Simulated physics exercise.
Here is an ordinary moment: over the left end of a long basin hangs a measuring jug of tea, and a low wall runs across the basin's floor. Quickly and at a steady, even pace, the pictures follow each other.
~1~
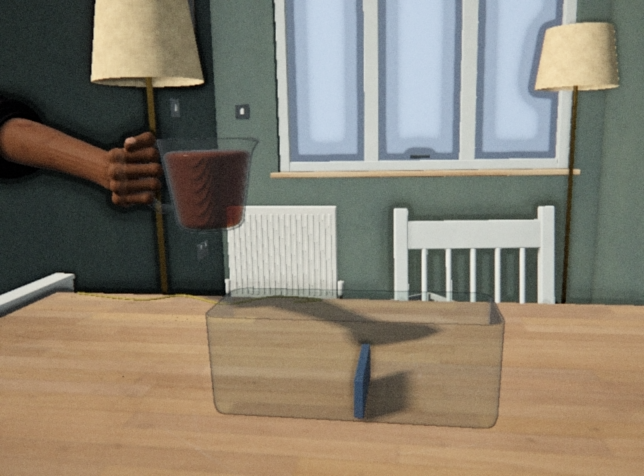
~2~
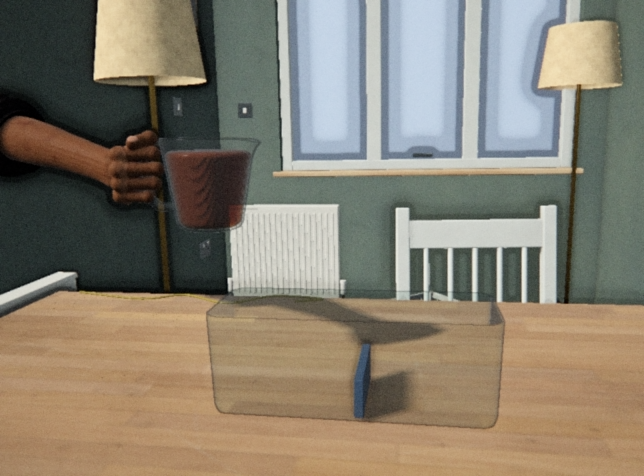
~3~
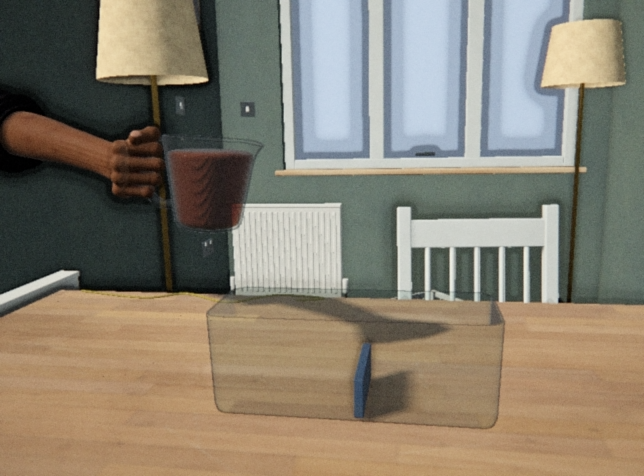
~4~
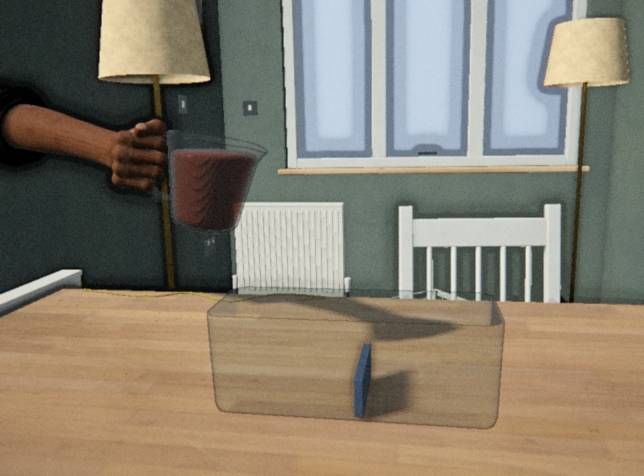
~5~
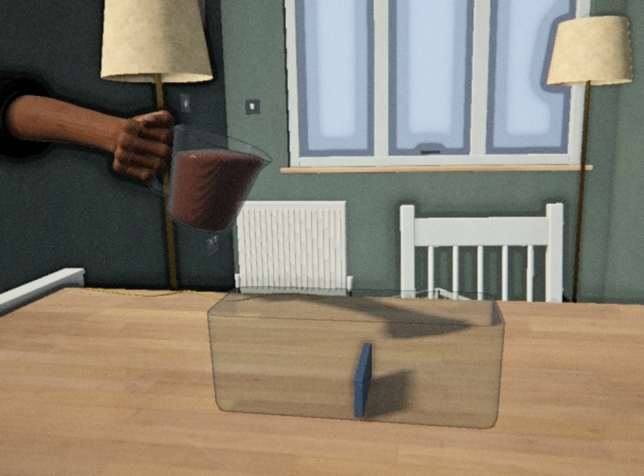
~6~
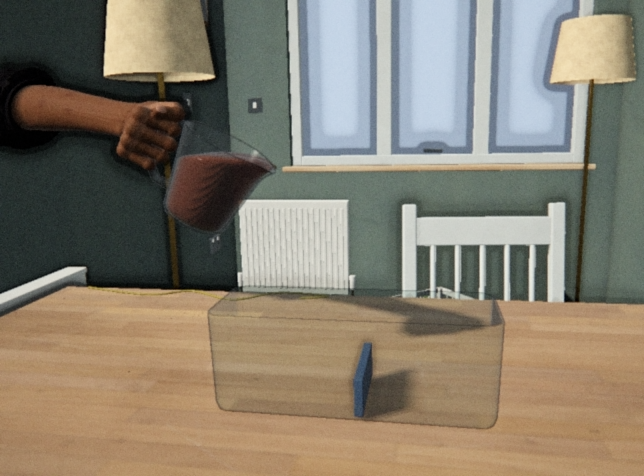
At the start, a hand at the left holds a clear jug of reddish-brown liquid upright above a long, transparent basin with a low blue wall inside, on a wooden table. The hand then steadily tilts the jug to the right, and the liquid shifts up to its lip.
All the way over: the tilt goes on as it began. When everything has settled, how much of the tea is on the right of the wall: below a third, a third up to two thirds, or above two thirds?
The right side ends up with below a third of it.
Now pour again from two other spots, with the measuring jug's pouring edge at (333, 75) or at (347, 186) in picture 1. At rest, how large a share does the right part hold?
In order, some 90 and 95 percent.
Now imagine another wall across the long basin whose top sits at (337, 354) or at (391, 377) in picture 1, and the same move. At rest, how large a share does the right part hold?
In order, some 15 and 20 in a hundred.
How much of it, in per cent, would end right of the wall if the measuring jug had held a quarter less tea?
I'd say roughly 5 percent.
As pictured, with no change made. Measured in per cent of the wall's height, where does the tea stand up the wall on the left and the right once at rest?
On the left roughly 60, on the right roughly 0.
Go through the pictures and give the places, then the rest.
In the first frame, tilt 0°; pouring edge (259, 139); surface from (169, 153) to (251, 152); the long basin's rim runs from (220, 303) to (497, 310); the wall's top is at (363, 362).
In the second frame, tilt 1°; pouring edge (260, 141); surface from (170, 152) to (252, 152).
In the third frame, tilt 5°; pouring edge (263, 144); surface from (173, 151) to (254, 154).
In the fourth frame, tilt 12°; pouring edge (268, 151); surface from (177, 152) to (258, 155).
In the fifth frame, tilt 20°; pouring edge (272, 160); surface from (180, 154) to (265, 158).
In the sixth frame, tilt 30°; pouring edge (275, 172); surface from (182, 161) to (272, 165); 1 per cent is over the edge.
A moment on, the measuring jug is tipped on its side and 53 per cent is still to pour, 16 is left of the wall and 0 right of it.
Next, the measuring jug is tipped on its side and 12 per cent is still to pour, 68 is left of the wall and 1 right of it.
Then the measuring jug is tipped on its side and 1 per cent is still to pour, 89 is left of the wall and 3 right of it.
Later the measuring jug is tipped on its side and 0 per cent is still to pour, 93 is left of the wall and 4 right of it.
Finally, 93 per cent lies left of the wall, 4 right of it and 3 outside.
